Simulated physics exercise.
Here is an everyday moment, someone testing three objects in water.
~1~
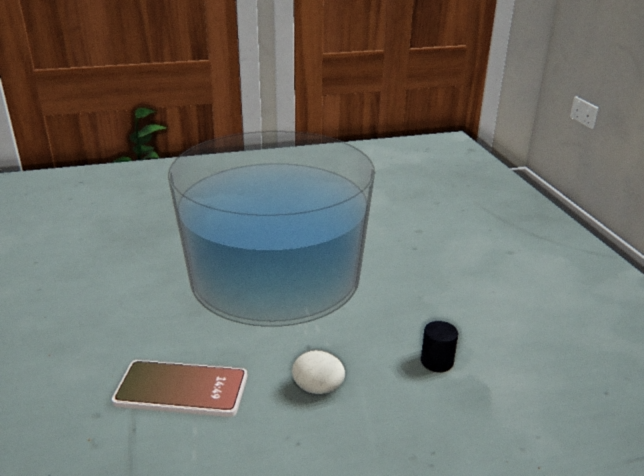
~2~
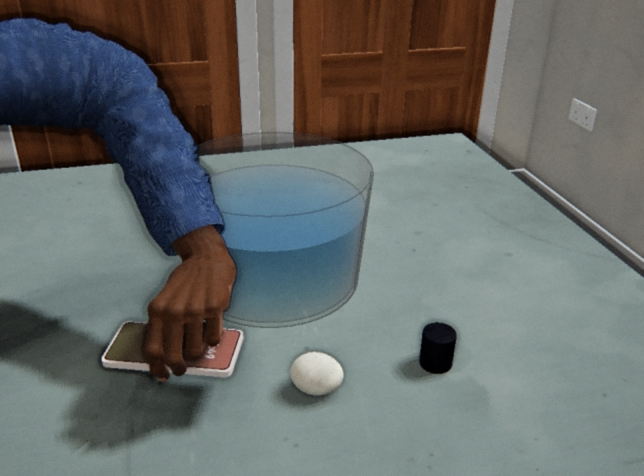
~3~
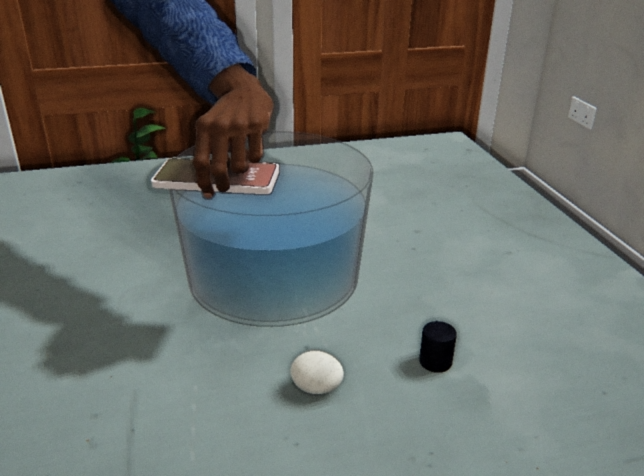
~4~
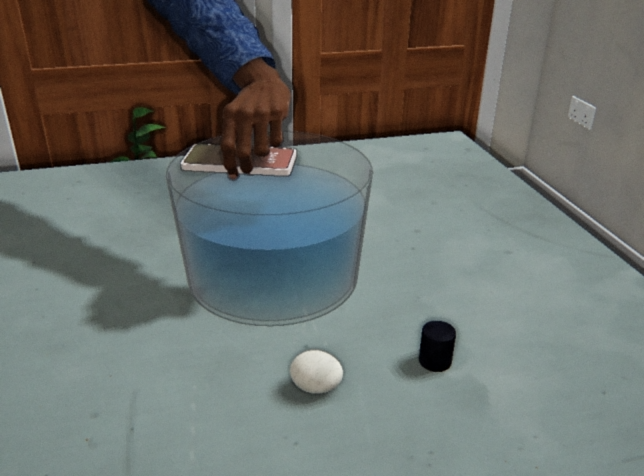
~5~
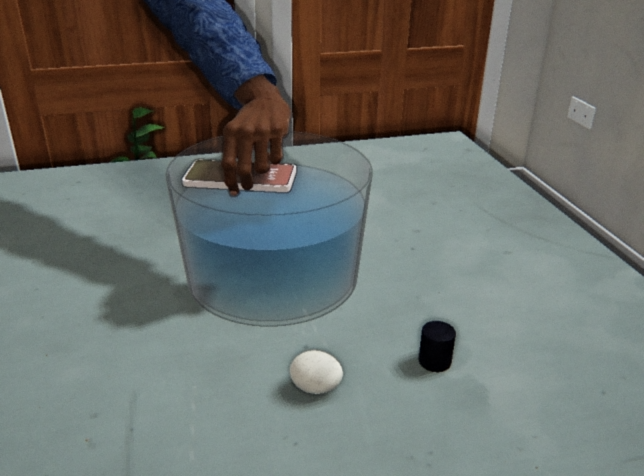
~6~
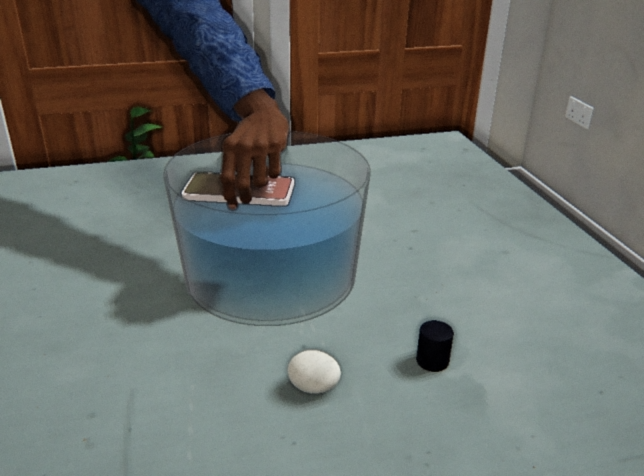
A hand in a blue sleeve picked up the phone from the left of a white egg and a small black cylinder, carried it over a big bowl of water, and lowered it close to the surface.
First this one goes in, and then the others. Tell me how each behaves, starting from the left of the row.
Note: Left one heads down, middle one heads down, right one heads down.
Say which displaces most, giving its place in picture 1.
The leftmost piece.
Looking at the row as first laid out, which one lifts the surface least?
The rightmost one.
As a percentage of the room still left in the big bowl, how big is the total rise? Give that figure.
Estimate: Roughly 8 %.
Next, the phone sinks.
After that, the egg sinks.
Finally, the iron weight sinks; afloat, none of them.
